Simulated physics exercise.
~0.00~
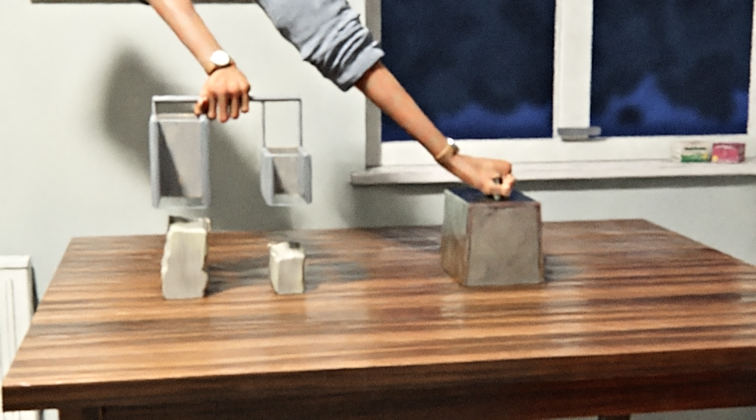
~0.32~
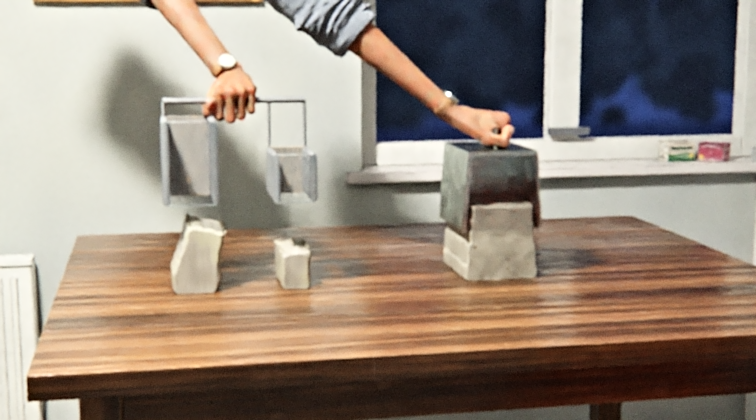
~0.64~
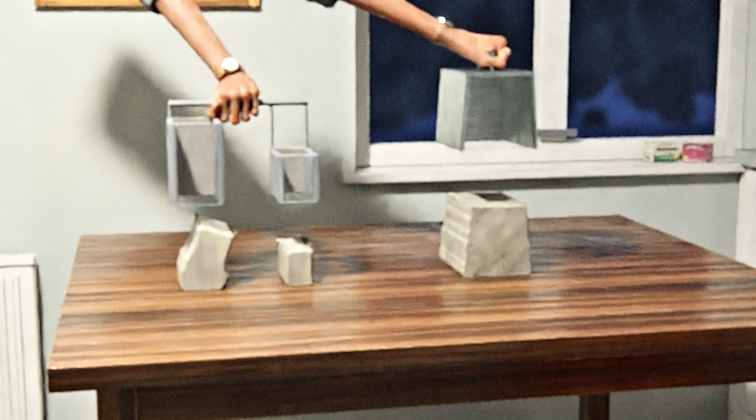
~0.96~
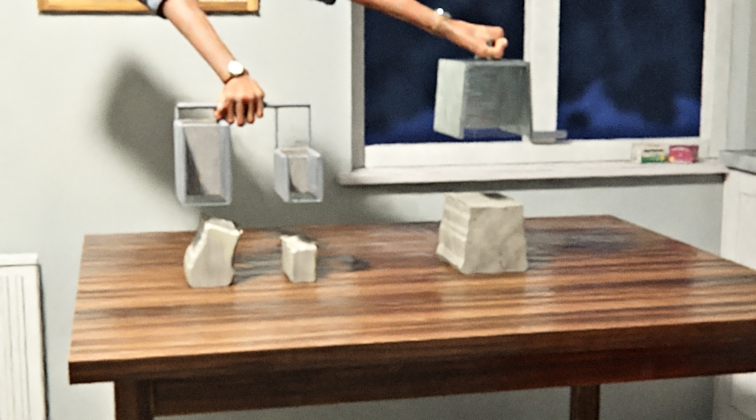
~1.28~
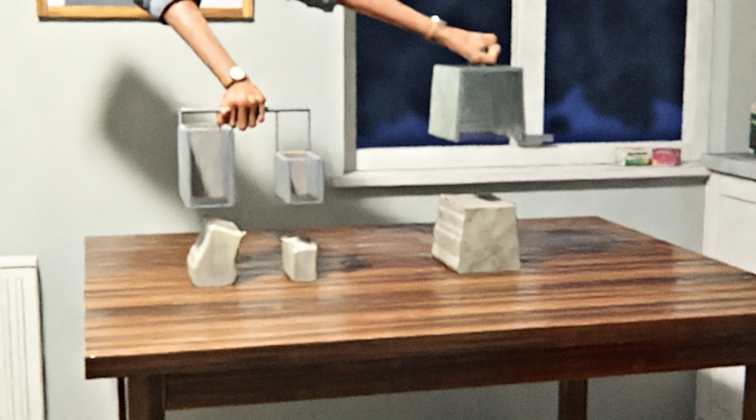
A hand lifting a tapering metal tin off a pale grey block that stays standing on a wooden table beside two smaller blocks.
